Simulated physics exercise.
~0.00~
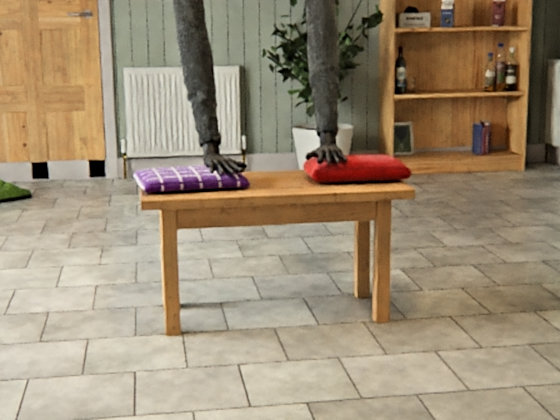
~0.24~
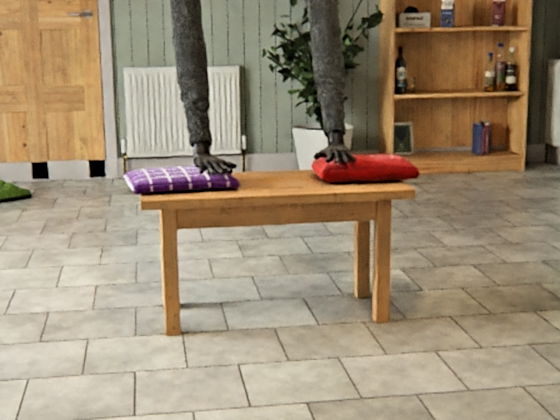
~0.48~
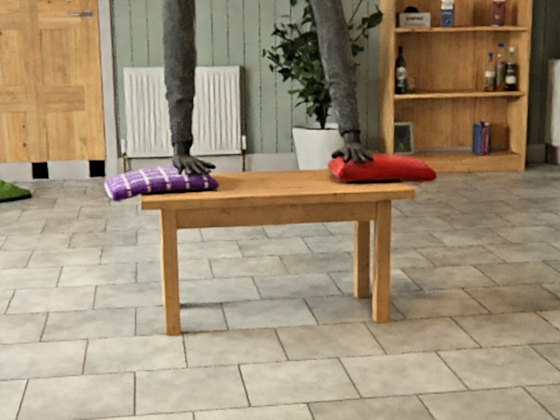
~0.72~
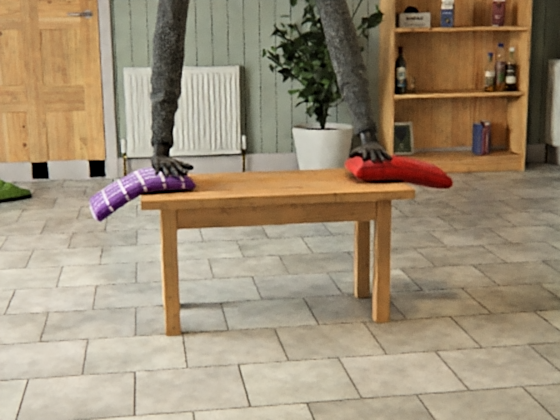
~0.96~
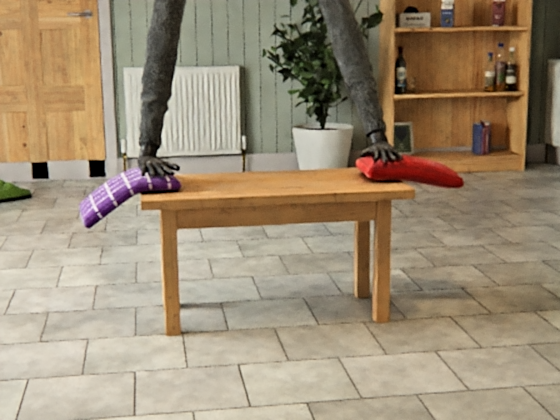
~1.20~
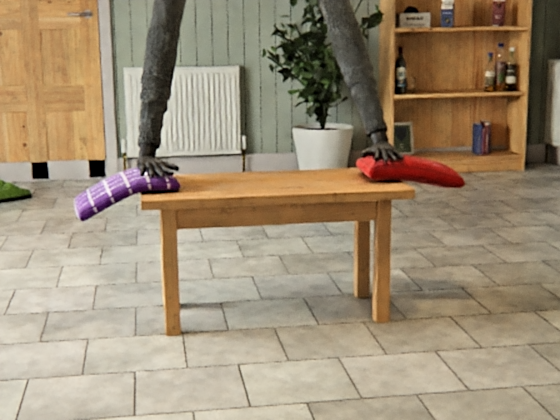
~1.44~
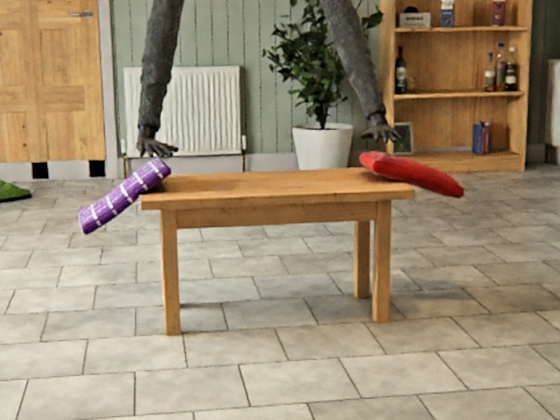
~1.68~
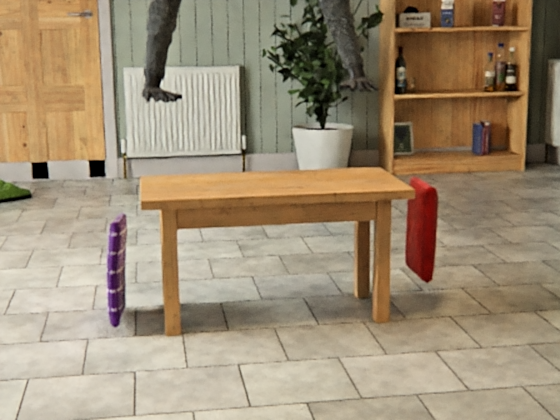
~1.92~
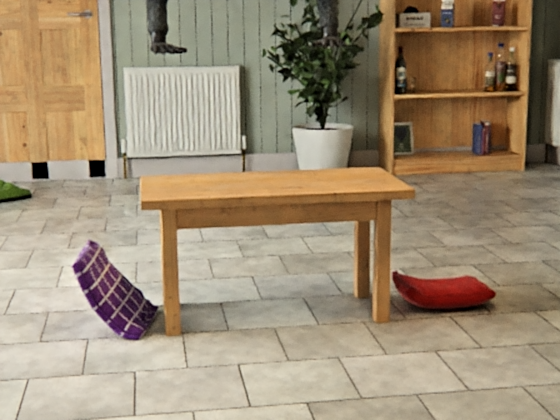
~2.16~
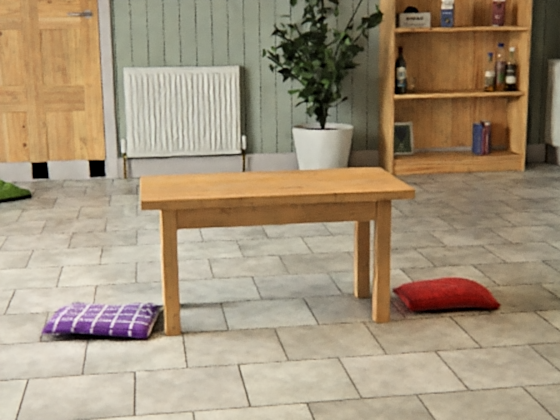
Two dark grey hands press on a purple checked seat pad and a red soft bag lying on a short wooden bench, seen from the front by a still camera in a room with grey floor tiles. Behind it are a white radiator, a potted plant and wooden shelves holding bottles. The hands slide the pad left and the bag right until both droop over the ends. They pause, then lift away. The pad slips off the left end and the bag tips off the right. Both drop and settle flat on the floor, leaving the bench bare.
